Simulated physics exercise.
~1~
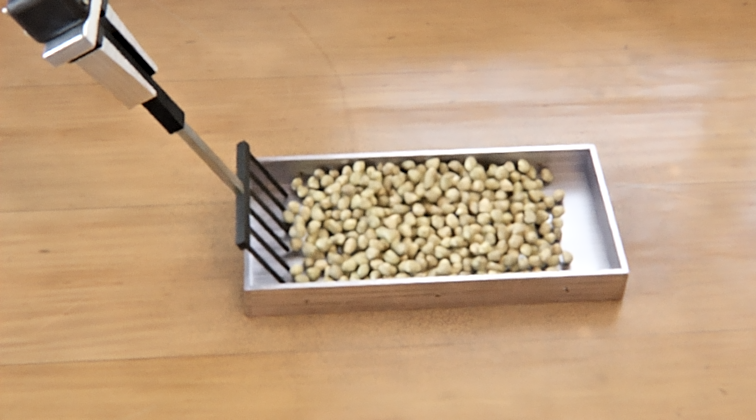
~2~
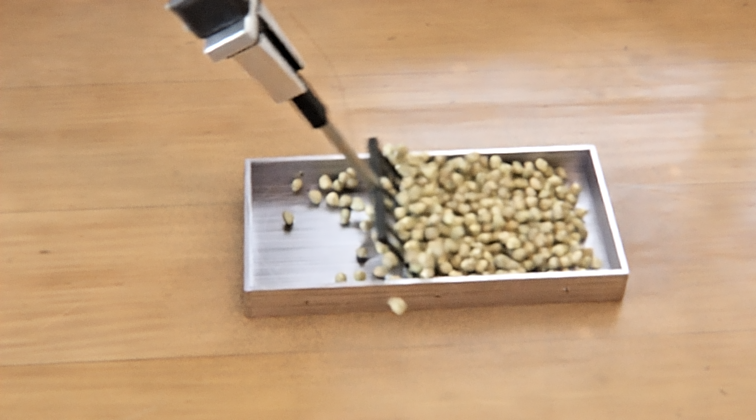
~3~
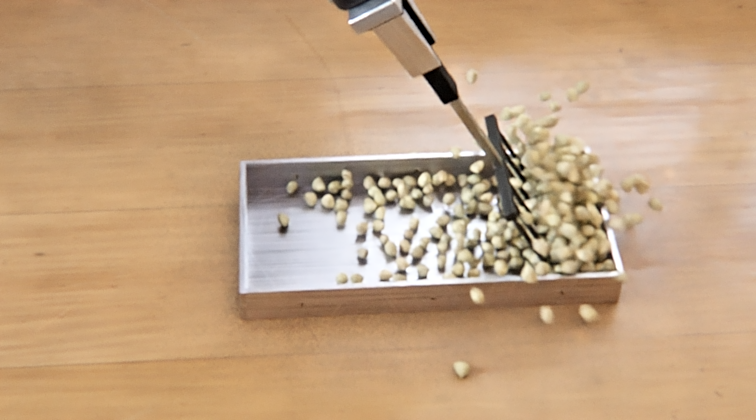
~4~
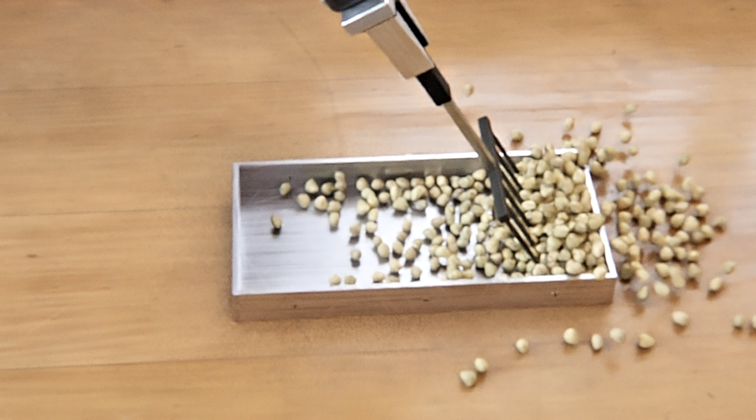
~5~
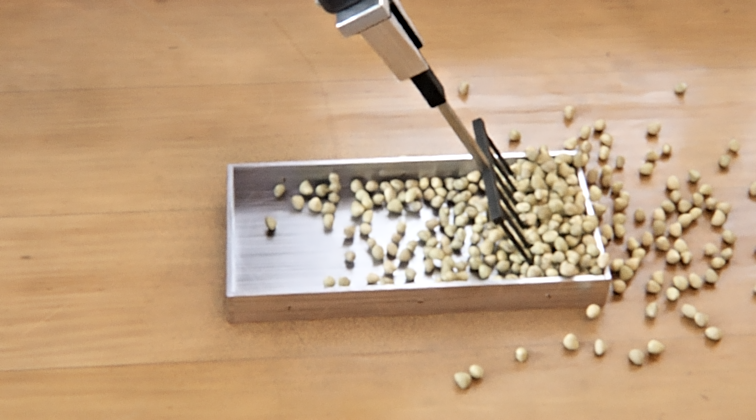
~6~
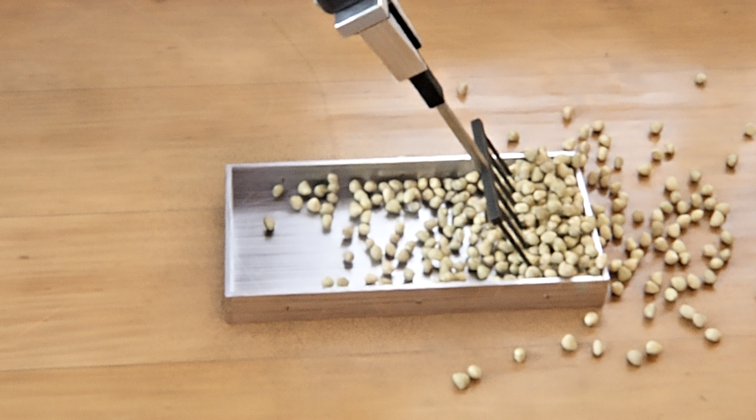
On a wooden tabletop, a shallow metal tray holds a broad layer of pale dried beans, with a black rake gripped by a robot arm set at its left end. The rake sweeps right, bunching the beans ahead of it while some slip through and trail behind. Near the right end it lifts slightly as the crowded heap surges up and beans fly over the rim. It halts there while the spilled beans scatter and roll across the table. At the end, the rake rests against the beans still piled in the tray, with many others strewn outside, mostly to the right.
